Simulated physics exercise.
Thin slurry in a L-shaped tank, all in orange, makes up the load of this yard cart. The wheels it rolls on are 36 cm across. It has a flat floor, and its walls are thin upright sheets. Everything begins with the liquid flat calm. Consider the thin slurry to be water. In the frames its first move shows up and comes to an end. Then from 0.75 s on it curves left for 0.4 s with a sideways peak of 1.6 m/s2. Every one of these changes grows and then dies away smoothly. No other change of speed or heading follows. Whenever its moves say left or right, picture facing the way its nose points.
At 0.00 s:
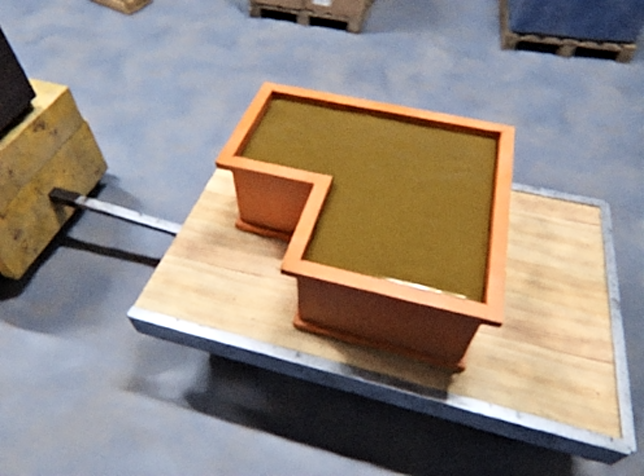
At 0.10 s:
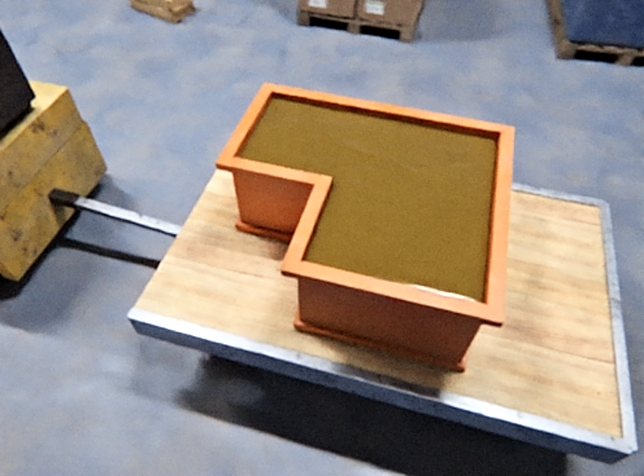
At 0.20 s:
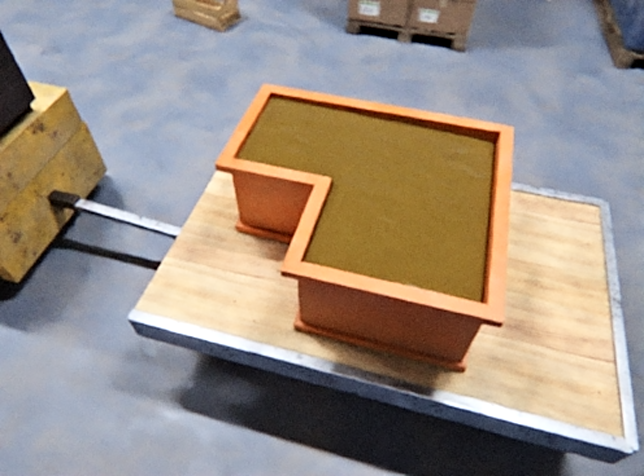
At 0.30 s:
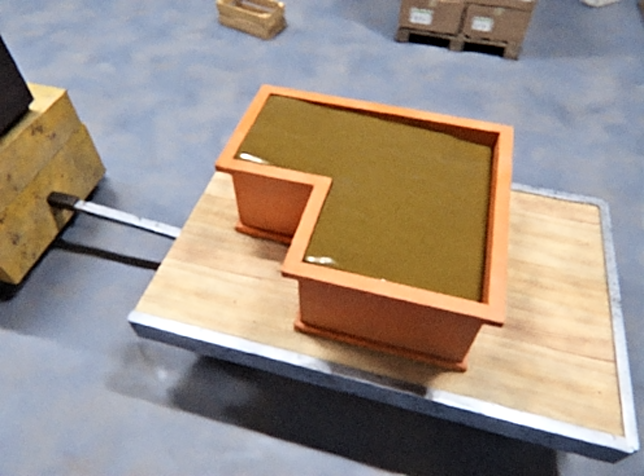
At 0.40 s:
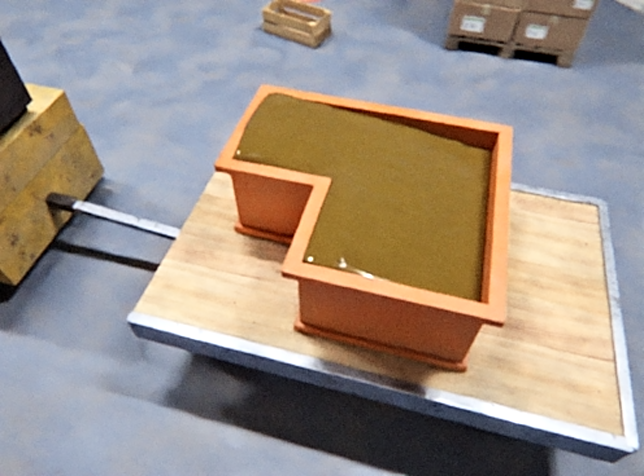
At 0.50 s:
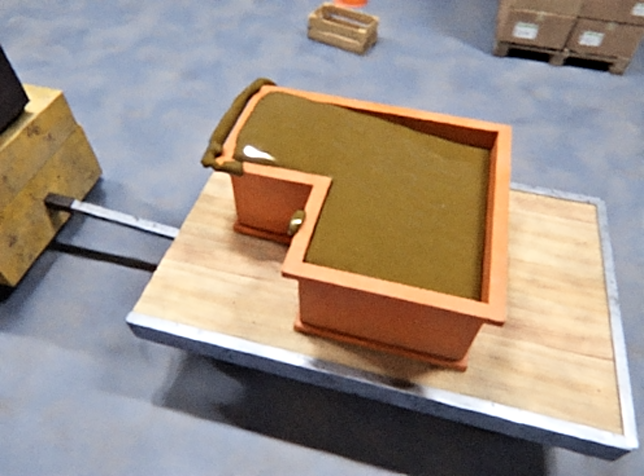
A flat cart carrying an orange L-shaped tank of brown liquid rolled left past crates and boxes, and the level surface then tilted up towards the left until some liquid slopped over that rim.
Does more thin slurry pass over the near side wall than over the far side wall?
More slops out at the back of the picture.
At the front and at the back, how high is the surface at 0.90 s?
Close to 34 cm at the front end and 36 cm at the back end.
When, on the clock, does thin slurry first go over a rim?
First escape: Approx. 0.7 s.
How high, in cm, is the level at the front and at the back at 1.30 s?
Front: 34 cm; back: 34 cm.
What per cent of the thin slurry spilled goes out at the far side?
Close to 50% of it goes that way.
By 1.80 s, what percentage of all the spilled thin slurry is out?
By then it's around 60 per cent.
Then, 0.90 s in, the surface is 34 cm up at the front and 37 cm at the back; 1 per cent is out, over the left end, a little elsewhere.
Then, 1.30 s in, the surface is 34 cm up at the front and 33 cm at the back; 3 per cent is out, over the far side and the left end, a little elsewhere.
Then, 1.80 s in, the surface is 35 cm up at the front and 30 cm at the back; 4 per cent is out, over the far side and the left end, a little elsewhere.
Then, 4.14 s in, 6 per cent is out, over the far side, a little elsewhere; the near side has passed 1 per cent and the far side 3.
